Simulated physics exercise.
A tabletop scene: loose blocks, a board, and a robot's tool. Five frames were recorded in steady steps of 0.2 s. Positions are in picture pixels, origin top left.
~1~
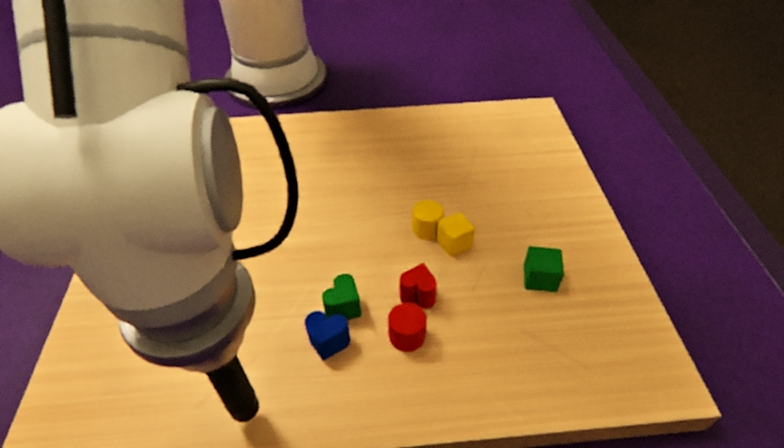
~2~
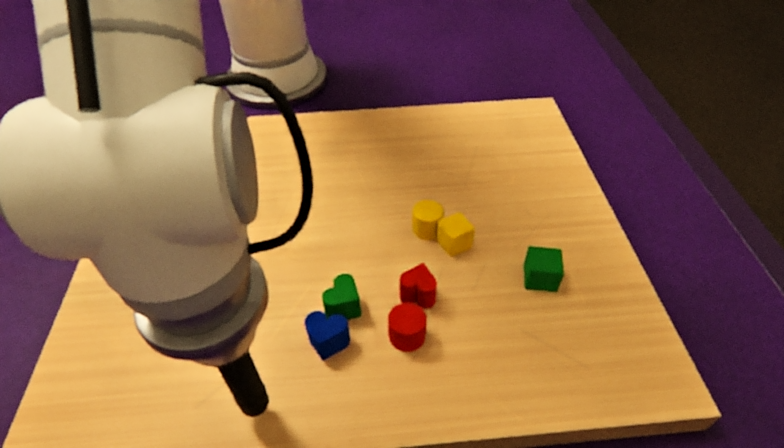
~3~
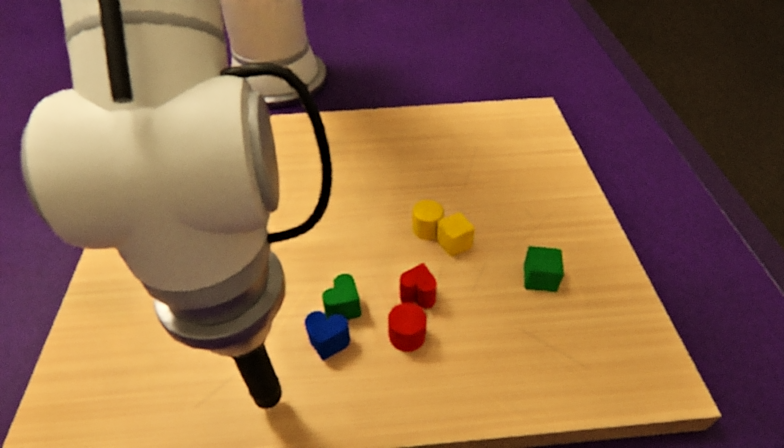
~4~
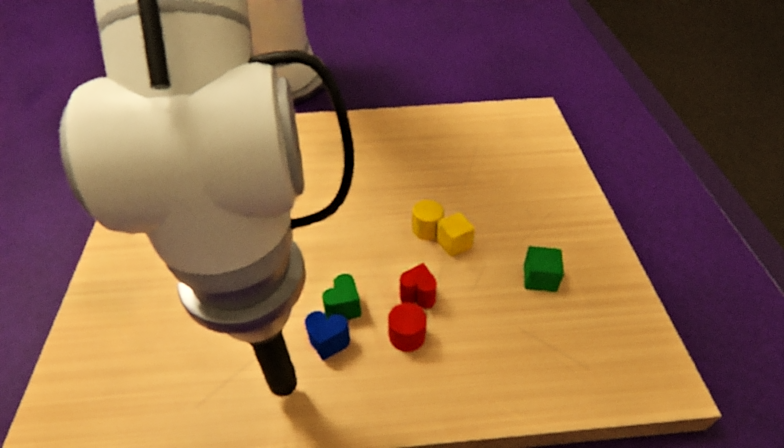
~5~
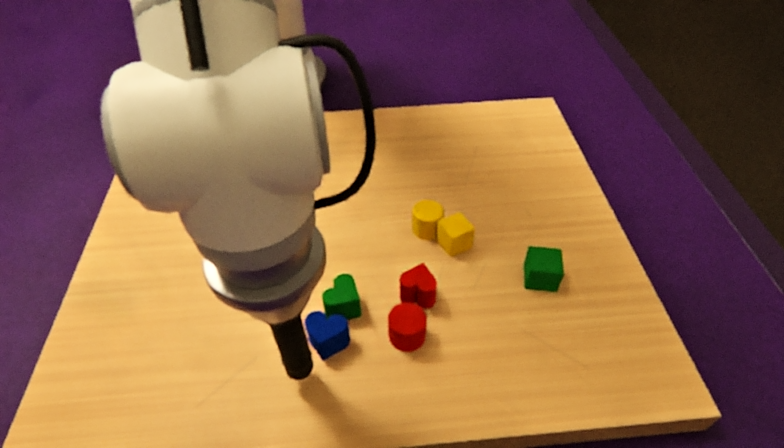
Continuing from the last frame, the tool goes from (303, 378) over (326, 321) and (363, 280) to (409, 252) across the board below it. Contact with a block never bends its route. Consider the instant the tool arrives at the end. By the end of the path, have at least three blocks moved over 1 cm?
Yes.
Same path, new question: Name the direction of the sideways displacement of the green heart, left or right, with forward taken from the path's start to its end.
Facing from start to end, it shifts left.
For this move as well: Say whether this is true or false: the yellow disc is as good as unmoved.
Verdict: False.
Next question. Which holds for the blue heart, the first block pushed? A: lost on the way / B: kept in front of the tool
The answer is B.
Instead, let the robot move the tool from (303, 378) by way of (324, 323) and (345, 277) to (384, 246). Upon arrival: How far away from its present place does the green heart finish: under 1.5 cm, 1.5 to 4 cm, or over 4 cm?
Moves over 4 cm.
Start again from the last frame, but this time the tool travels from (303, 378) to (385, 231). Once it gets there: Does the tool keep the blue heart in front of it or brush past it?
I expect it to be in front.
What follows on the original path. One third of the way, tool (324, 311); blue heart (345, 287); green heart (360, 265), turned 15° clockwise.
Two thirds of the way, tool (362, 269); blue heart (383, 248); green heart (395, 229), turned 20° clockwise.
At the end, tool (409, 241); blue heart (421, 216), turned 40° anticlockwise; green heart (409, 199), turned 15° anticlockwise; red heart in place; yellow disc (441, 197).
